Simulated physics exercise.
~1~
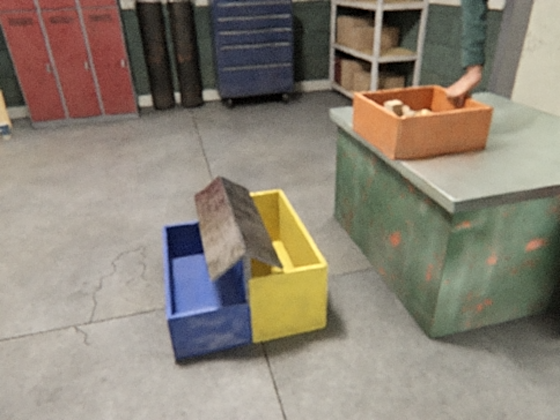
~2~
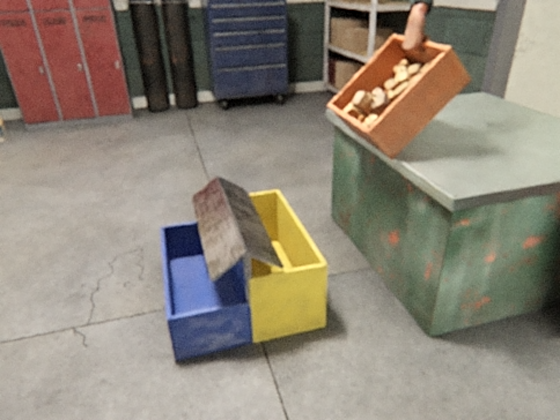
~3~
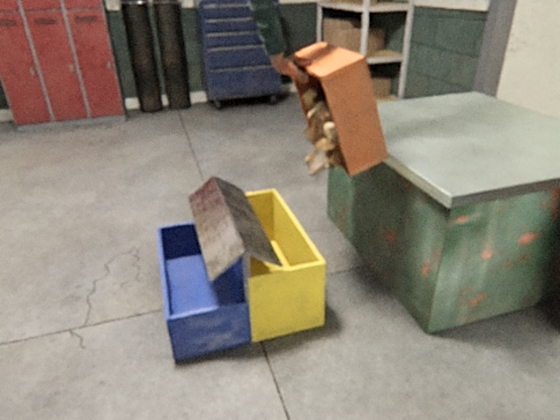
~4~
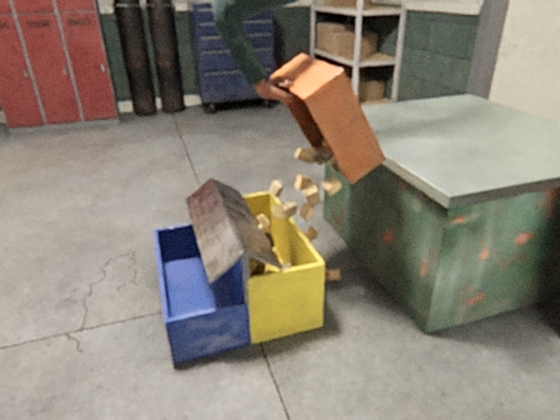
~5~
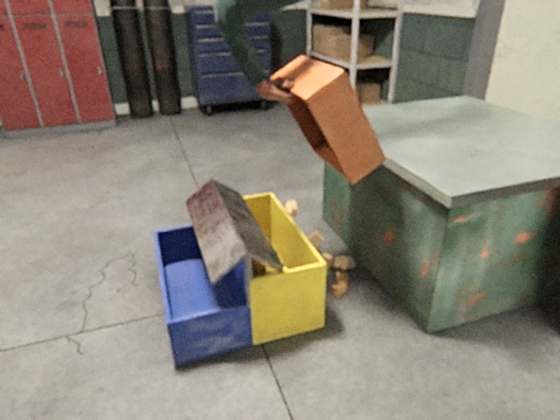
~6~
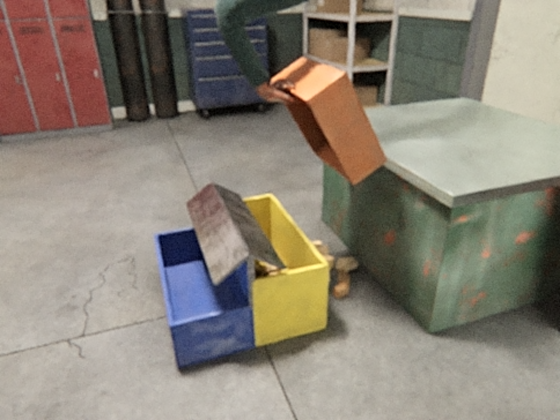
A hand tipped an orange crate over the end of a green bench, spilling wooden chunks toward the yellow bin beside a blue box. Some dropped into the yellow bin and others landed on the floor by the bench, while the blue box stayed empty.
